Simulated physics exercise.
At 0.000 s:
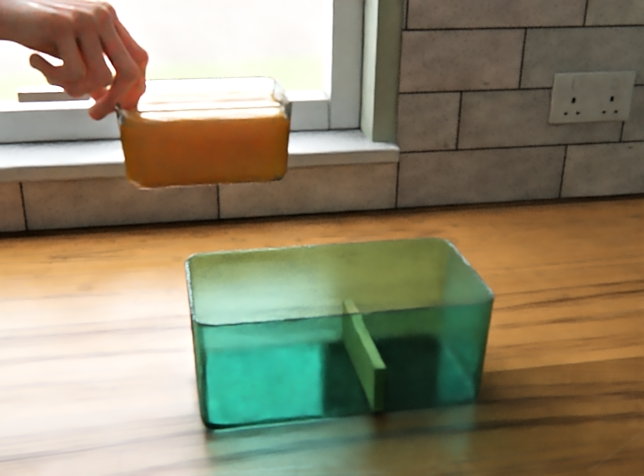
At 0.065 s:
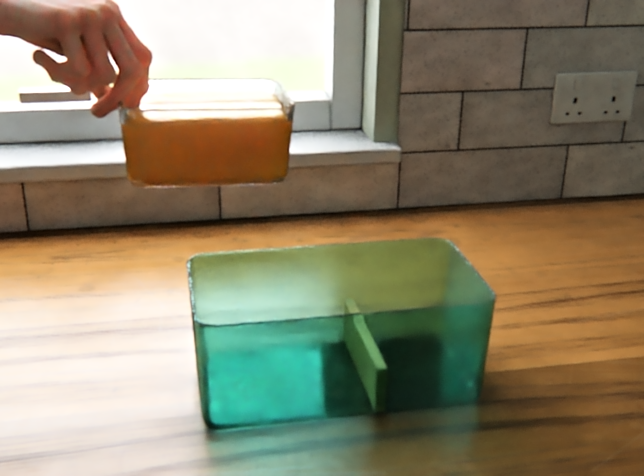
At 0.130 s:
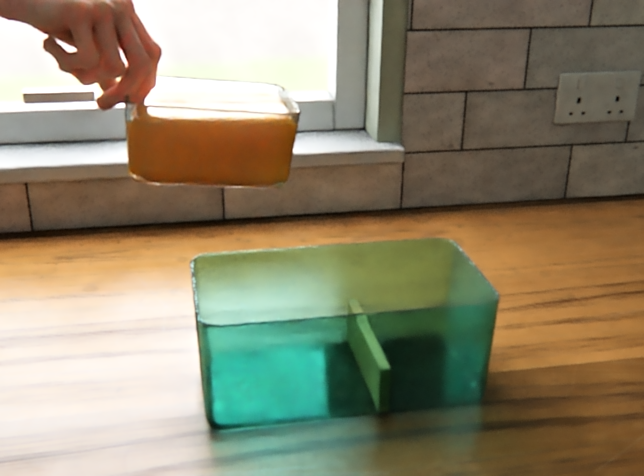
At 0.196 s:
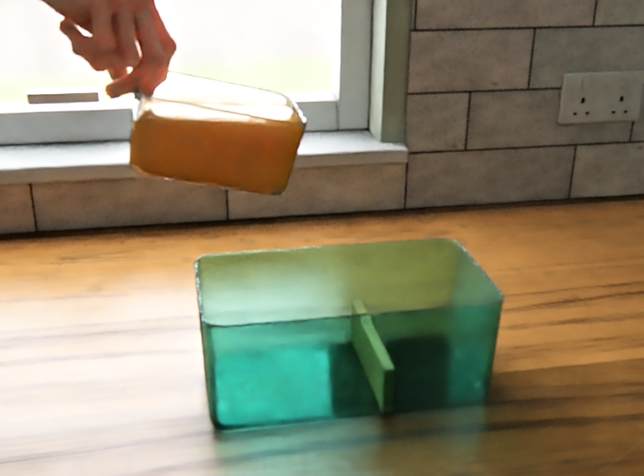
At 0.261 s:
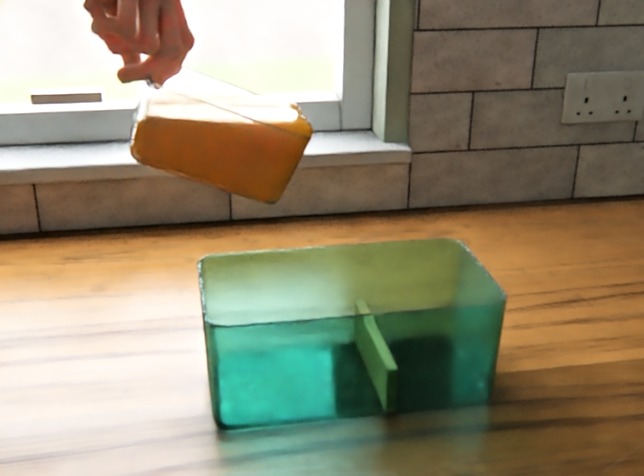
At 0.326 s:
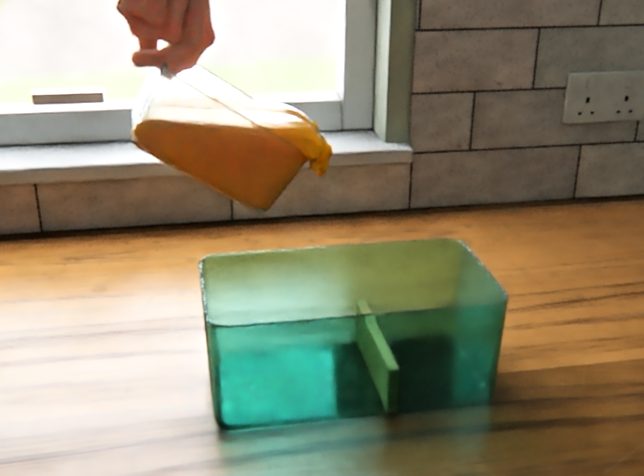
A hand tilting a clear box of orange juice to the right above a divided green basin, juice starting over its edge.
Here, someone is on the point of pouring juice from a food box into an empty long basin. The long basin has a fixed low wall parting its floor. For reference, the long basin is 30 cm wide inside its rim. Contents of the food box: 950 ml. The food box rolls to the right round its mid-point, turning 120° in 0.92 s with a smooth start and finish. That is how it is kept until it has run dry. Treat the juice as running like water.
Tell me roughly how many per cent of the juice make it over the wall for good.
Roughly 34 per cent make it over.
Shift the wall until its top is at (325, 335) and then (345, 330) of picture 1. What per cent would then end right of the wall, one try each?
The first gives near 65 per cent and the second near 50 per cent.
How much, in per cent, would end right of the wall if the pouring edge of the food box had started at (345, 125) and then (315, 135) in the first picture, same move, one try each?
Roughly 70 per cent the first time and 50 per cent the second.
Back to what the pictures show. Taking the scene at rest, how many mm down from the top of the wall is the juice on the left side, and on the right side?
The left comes to roughly 32 mm and the right to roughly 34 mm.
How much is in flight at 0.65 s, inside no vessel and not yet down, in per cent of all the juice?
Near 36 per cent at that moment.
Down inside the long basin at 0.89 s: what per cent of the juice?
Near 90 in a hundred.
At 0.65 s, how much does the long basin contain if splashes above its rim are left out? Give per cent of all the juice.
Roughly 50 per cent.
Then, 0.65 s in, the tilt is 97° and 12 per cent is still to pour, 19 is left of the wall and 30 right of it.
Then, 0.89 s in, the tilt is 120° and 1 per cent is still to pour, 56 is left of the wall and 34 right of it.
Then, 1.15 s in, the tilt is 120° and 0 per cent is still to pour, 60 is left of the wall and 34 right of it.
Then, 1.42 s in, the tilt is 120° and 0 per cent is still to pour, 60 is left of the wall and 34 right of it.
Finally, 60 per cent lies left of the wall, 34 right of it and 6 outside.
